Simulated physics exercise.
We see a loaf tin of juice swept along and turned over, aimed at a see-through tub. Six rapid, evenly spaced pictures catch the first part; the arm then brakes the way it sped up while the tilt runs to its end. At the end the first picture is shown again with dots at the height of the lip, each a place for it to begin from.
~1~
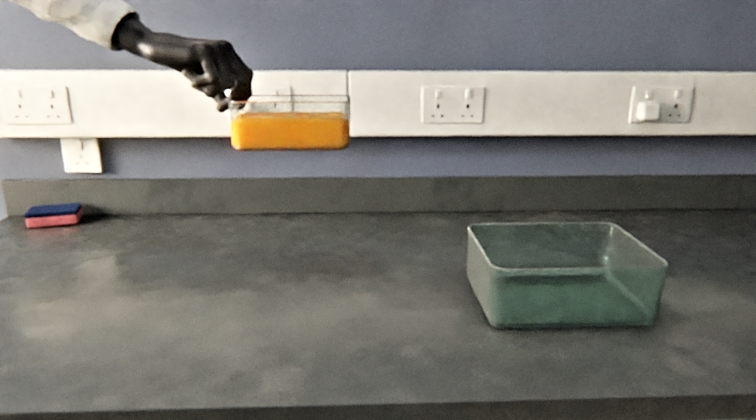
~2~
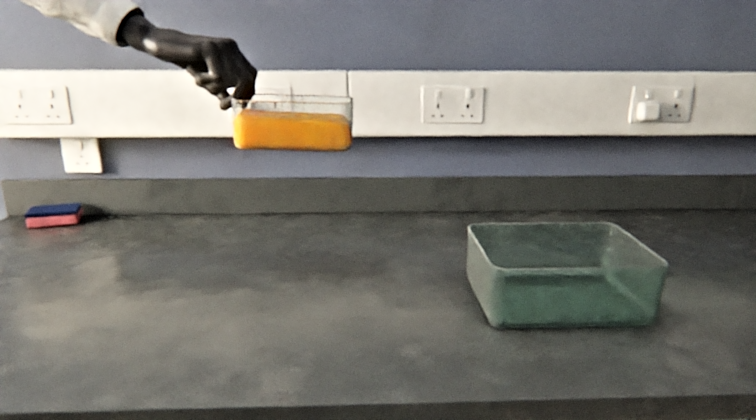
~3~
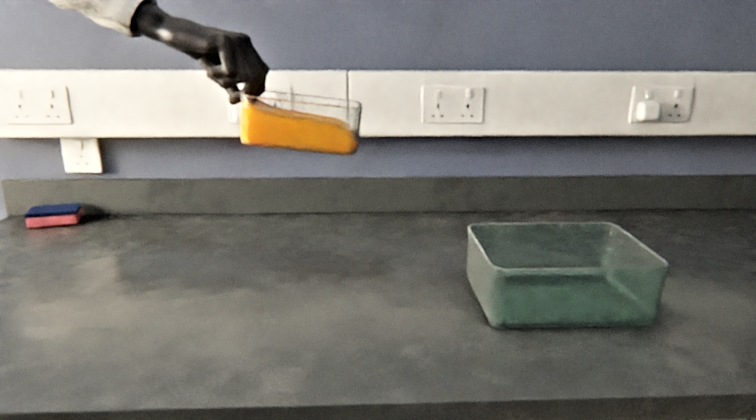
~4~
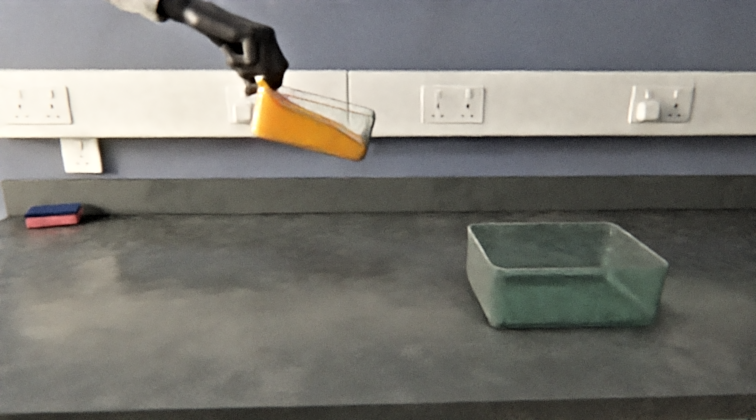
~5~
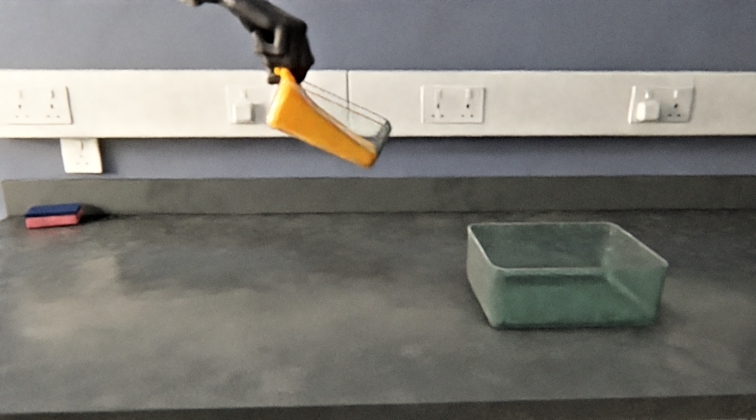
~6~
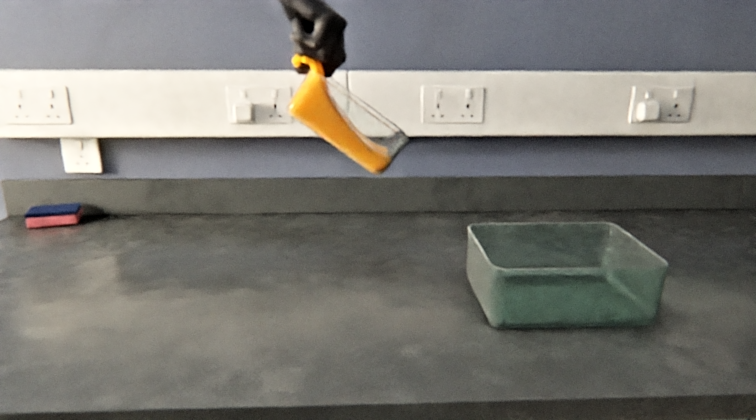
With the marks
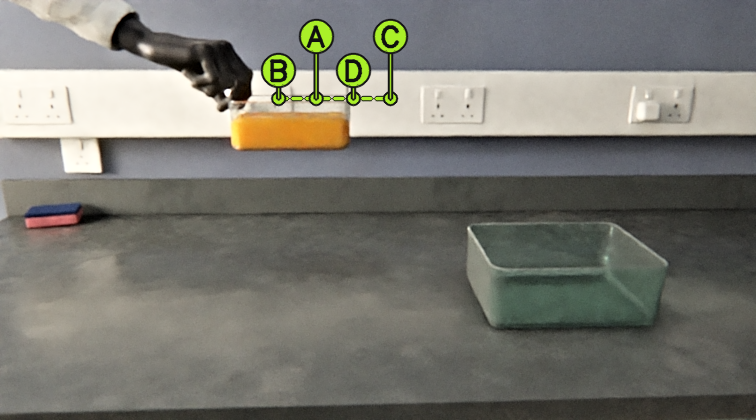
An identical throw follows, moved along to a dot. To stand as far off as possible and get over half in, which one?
The answer is dot B.
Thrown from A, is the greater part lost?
No.
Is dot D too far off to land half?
No, not at all.
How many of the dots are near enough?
All four.
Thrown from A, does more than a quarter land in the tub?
Yes, clearly.
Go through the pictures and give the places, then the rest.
In the first picture, upright, lip at (348, 98); tub from (488, 325) to (654, 322); nothing has left yet.
In the second picture, upright, lip at (351, 100); nothing has left yet.
In the third picture, tipped about 6°, lip at (360, 105); nothing has left yet.
In the fourth picture, tipped about 14°, lip at (374, 113); juice is over the rim, down to (269, 85).
In the fifth picture, tipped about 24°, lip at (389, 123); juice is over the rim, down to (295, 80).
In the sixth picture, tipped about 36°, lip at (405, 135); juice is over the rim, down to (323, 75).
On the marked copy, A at (316, 98); B at (278, 98); C at (390, 98); D at (353, 98).
Choosing A, about 75 % lands in the tub, 9 % falls short and 16 % goes beside or beyond.
Choosing B, about 63 % lands in the tub, 25 % falls short and 12 % goes beside or beyond.
Choosing C, about 73 % lands in the tub, 9 % falls short and 18 % goes beside or beyond.
Choosing D, about 81 % lands in the tub, 7 % falls short and 11 % goes beside or beyond.
